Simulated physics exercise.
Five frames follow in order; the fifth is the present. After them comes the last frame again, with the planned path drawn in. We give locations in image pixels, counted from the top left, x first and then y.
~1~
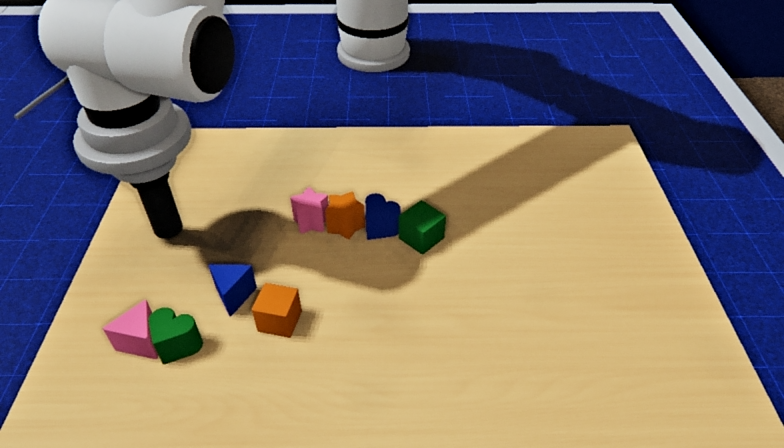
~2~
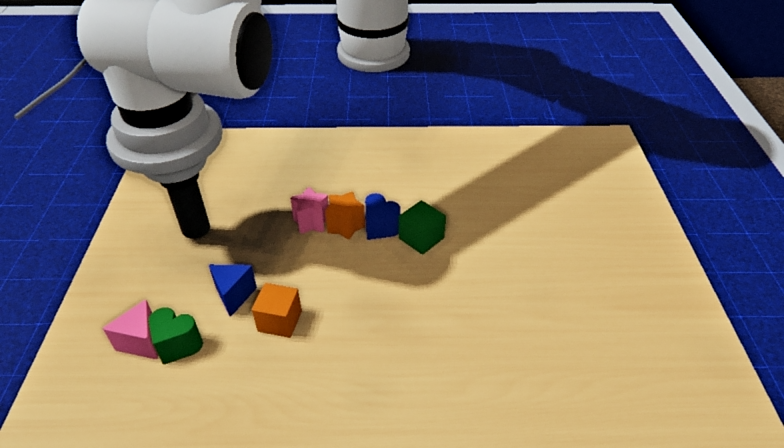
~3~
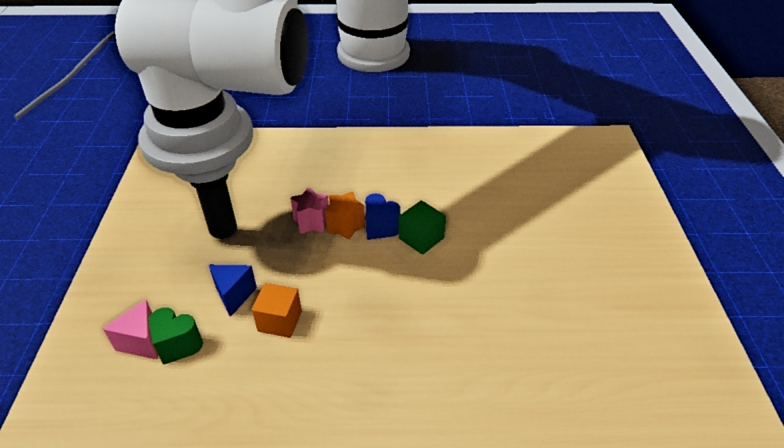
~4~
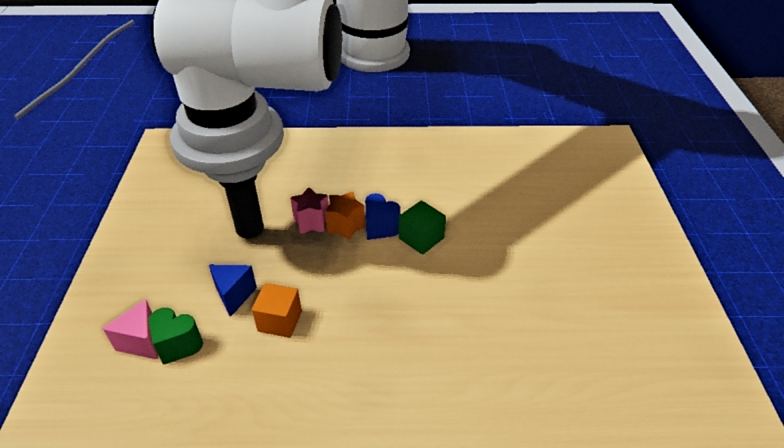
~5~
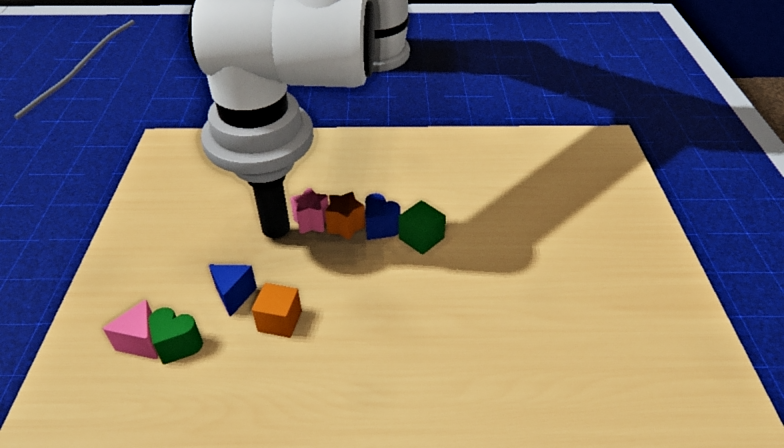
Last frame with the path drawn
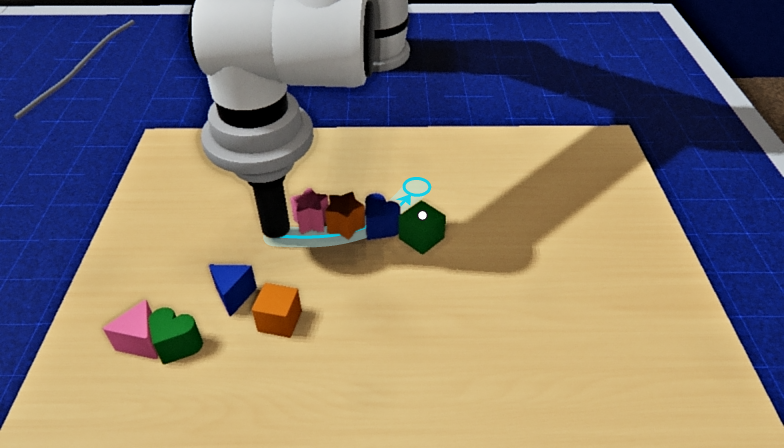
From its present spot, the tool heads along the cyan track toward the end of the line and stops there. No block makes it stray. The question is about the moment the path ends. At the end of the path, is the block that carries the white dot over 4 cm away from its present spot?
My answer is no.
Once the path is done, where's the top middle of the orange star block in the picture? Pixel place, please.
It is going to be at (377, 172).
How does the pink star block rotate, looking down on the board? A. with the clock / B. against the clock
Choice B: Against the clock.
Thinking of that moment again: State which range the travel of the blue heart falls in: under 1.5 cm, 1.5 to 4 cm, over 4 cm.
It goes a long way, over 4 cm.
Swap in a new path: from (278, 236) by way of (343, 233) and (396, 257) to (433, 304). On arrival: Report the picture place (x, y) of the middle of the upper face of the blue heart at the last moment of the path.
Put as a pixel place, it's (399, 200).
Path on the board, from (278, 236) over (335, 235) and (386, 216) to (417, 187); the dot is on the green four-sided block.
On the path given first. One third of the way, tool (335, 228); pink star block (319, 194), turned 75° anticlockwise; orange star block (354, 197), turned 25° clockwise; blue heart (387, 205).
Two thirds of the way, tool (387, 209); pink star block (319, 194), turned 75° anticlockwise; orange star block (375, 177), turned 45° anticlockwise; blue heart (421, 190), turned 40° clockwise; green four-sided block (431, 217).
At the end, tool (417, 180); pink star block (319, 194), turned 75° anticlockwise; orange star block (377, 172), turned 85° anticlockwise; blue heart (440, 185), turned 90° clockwise; green four-sided block (431, 217).
